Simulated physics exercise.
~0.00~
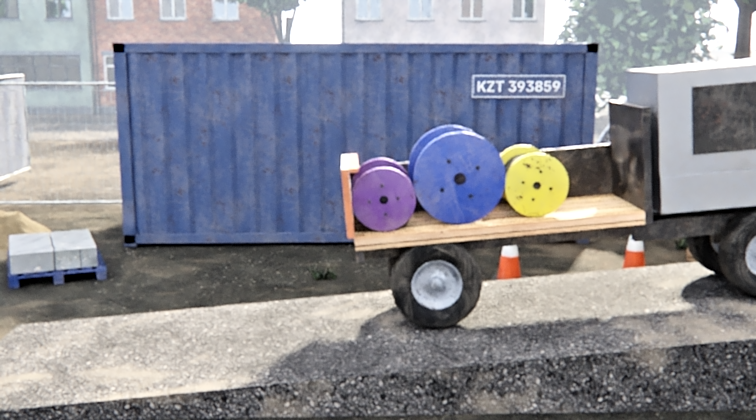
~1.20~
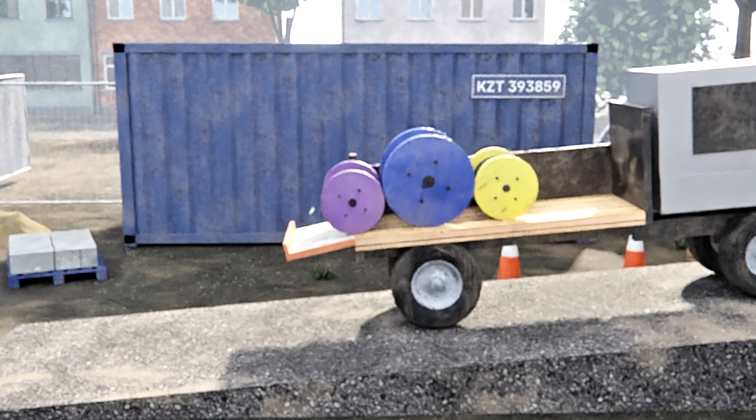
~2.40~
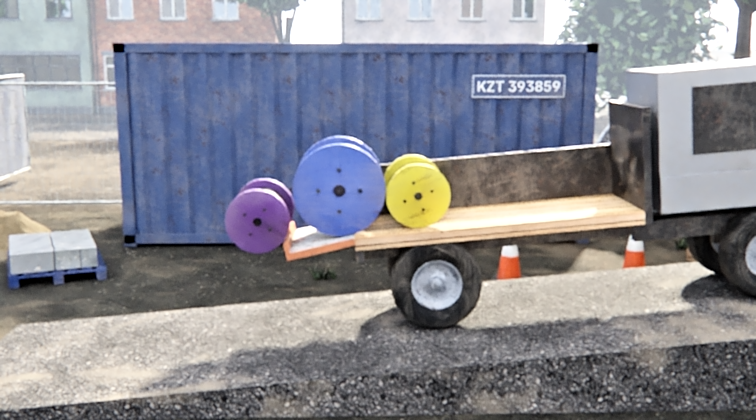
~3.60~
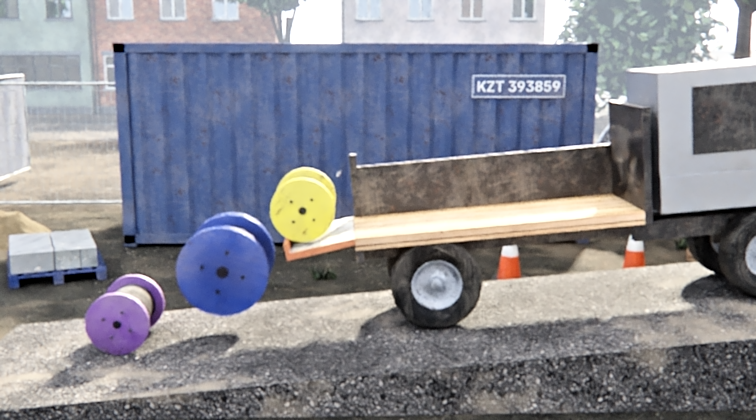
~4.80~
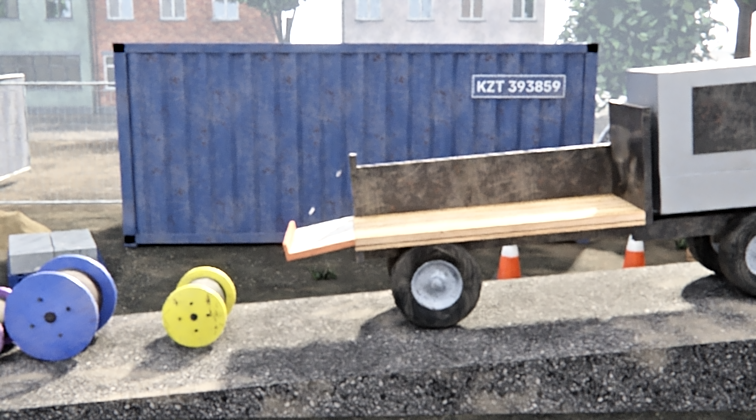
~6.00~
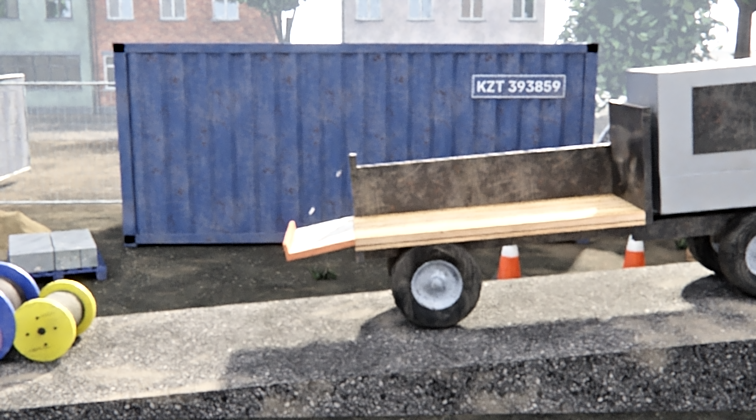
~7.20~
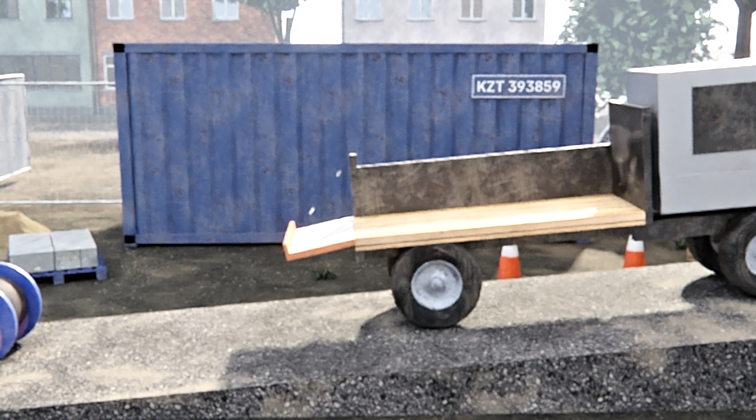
A parked truck's tailgate drops, and purple, blue and yellow reels roll off leftward downhill.
